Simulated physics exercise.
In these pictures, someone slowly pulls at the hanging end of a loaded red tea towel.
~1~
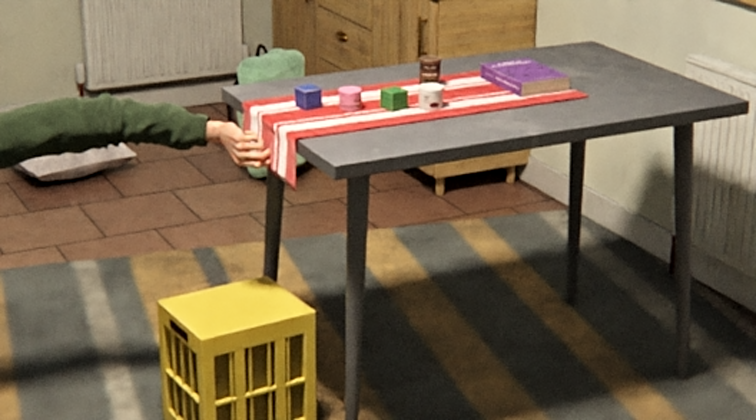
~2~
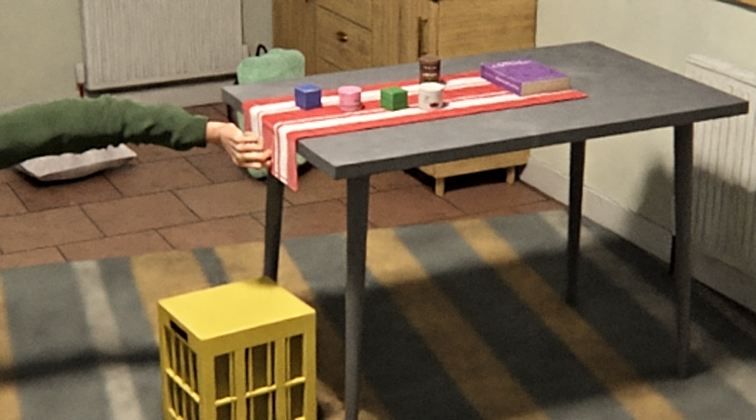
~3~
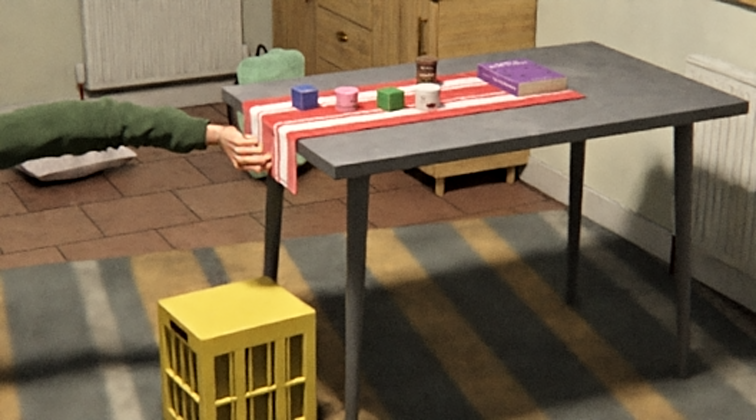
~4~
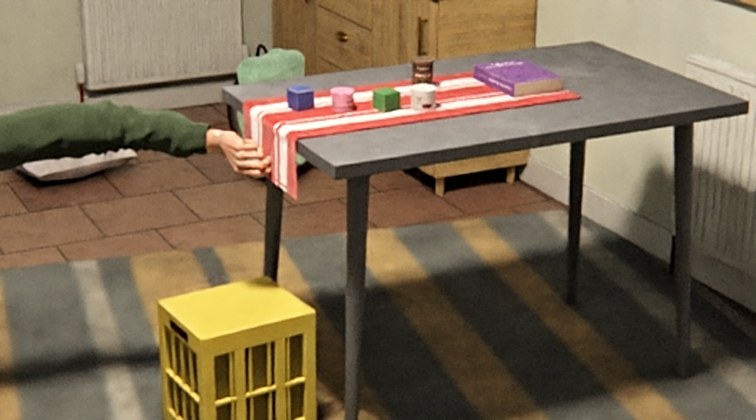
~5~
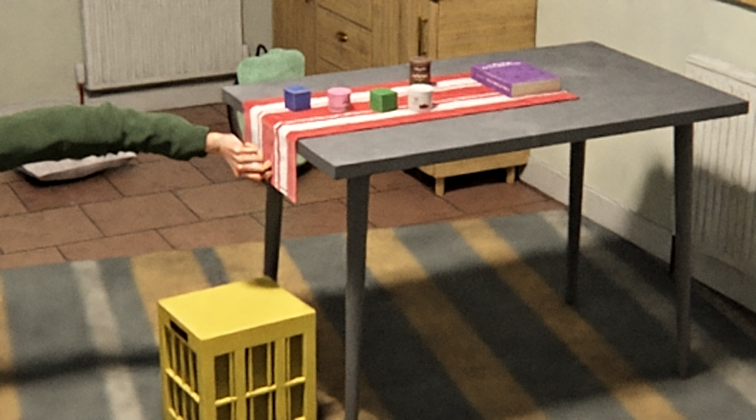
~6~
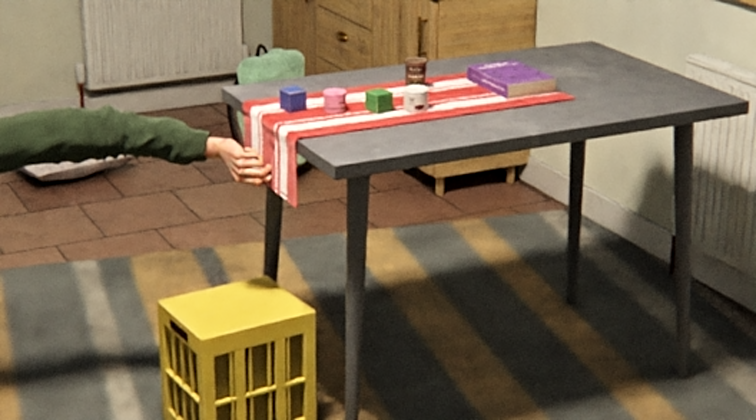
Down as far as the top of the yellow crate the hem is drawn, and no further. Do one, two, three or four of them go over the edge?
Three of them do.
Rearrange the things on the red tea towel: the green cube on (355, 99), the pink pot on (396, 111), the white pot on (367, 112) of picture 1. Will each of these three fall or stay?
Green cube: Goes. Pink pot: Goes. White pot: Goes.
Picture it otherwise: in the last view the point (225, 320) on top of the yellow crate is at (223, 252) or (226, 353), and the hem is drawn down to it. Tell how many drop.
The numbers are 1 and 4.
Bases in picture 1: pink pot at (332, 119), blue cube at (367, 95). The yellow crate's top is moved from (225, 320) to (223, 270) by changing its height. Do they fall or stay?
The pink pot ends up off the top and the blue cube ends up still on top.
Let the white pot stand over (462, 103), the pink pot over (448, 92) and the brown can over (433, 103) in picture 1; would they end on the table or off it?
Note: White pot kept on top; pink pot kept on top; brown can kept on top.
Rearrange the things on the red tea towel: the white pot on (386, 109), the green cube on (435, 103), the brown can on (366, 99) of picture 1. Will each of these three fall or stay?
Of these three, the white pot takes a tumble, the green cube rides it out, the brown can takes a tumble.
A little later, hem near (269, 245); blue cube gone.
Next, hem on the crate; blue cube and pink pot gone.
When it is over, hem on the crate; blue cube, pink pot and green cube gone. The table loses three.
